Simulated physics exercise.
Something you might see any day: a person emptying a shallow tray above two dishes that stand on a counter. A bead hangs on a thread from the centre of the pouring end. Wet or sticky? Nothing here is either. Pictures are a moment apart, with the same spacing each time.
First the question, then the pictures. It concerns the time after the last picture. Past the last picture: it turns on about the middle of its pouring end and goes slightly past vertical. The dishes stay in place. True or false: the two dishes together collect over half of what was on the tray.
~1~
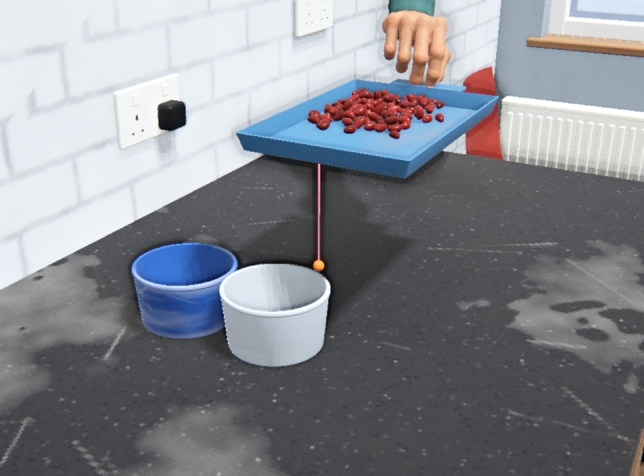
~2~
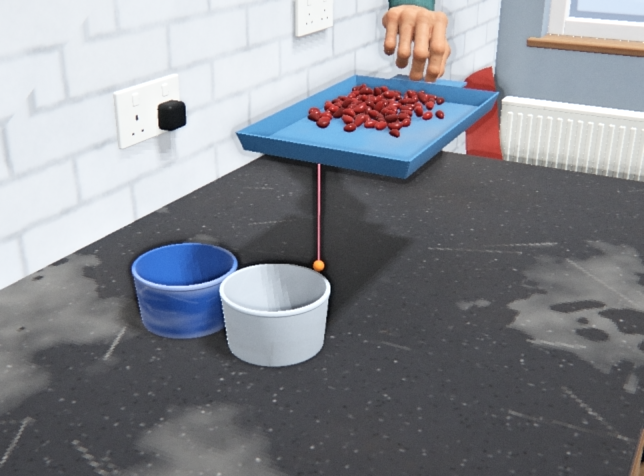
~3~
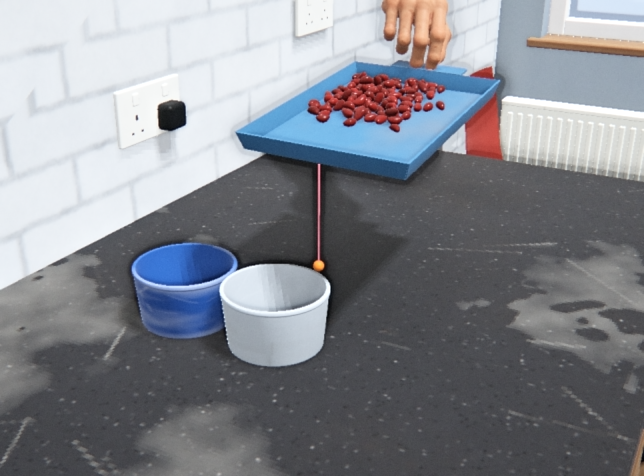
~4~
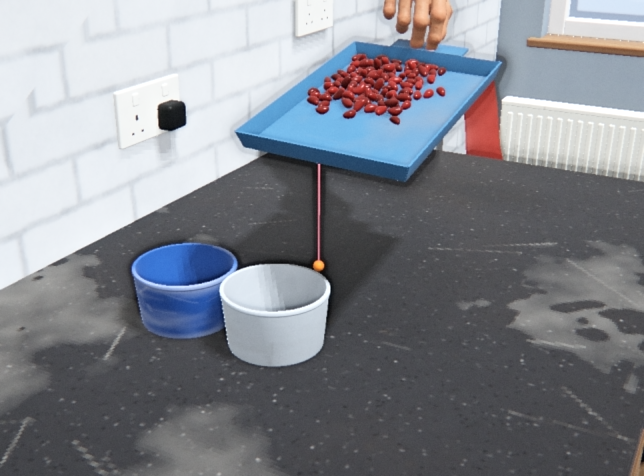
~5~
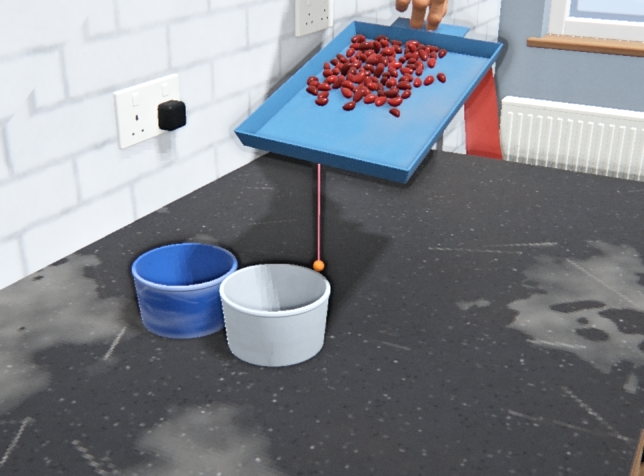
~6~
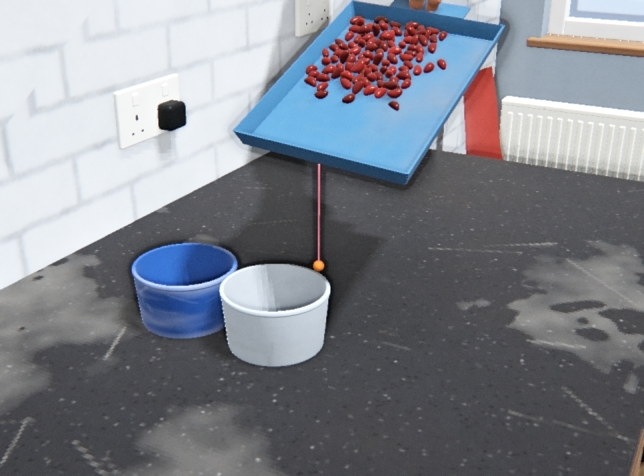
False, they collect less than half.
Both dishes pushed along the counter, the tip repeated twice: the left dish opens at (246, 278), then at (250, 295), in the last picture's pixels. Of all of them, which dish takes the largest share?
First try: The right-side dish; second try: The right-side dish.
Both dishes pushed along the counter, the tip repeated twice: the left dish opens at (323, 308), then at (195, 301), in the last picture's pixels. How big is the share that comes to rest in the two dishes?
About 70 and 30 per cent respectively.
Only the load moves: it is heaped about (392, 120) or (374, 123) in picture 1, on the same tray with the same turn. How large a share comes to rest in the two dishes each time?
About 20 and 30 per cent.
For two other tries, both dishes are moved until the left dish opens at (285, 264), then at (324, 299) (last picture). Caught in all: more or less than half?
In the first position a minority, in the second a majority.
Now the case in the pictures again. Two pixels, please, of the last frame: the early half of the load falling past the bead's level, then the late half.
(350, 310) first, (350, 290) later.
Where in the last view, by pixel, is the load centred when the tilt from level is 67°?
Somewhere around pixel (352, 160) in the last picture.
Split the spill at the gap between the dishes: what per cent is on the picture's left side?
Left share: Close to 10 %.
Soon after the last picture, tray tipped steeply; most on the tray; about a quarter in the air.
A little later, tray tipped past a quarter turn; about a quarter on the tray; a small part in the right dish; about two thirds outside both; a small part in the air.
Later still, tray tipped past a quarter turn; about a quarter in the right dish; most outside both.
At rest, tray tipped past a quarter turn; about a quarter in the right dish; none in the left dish; most outside both.
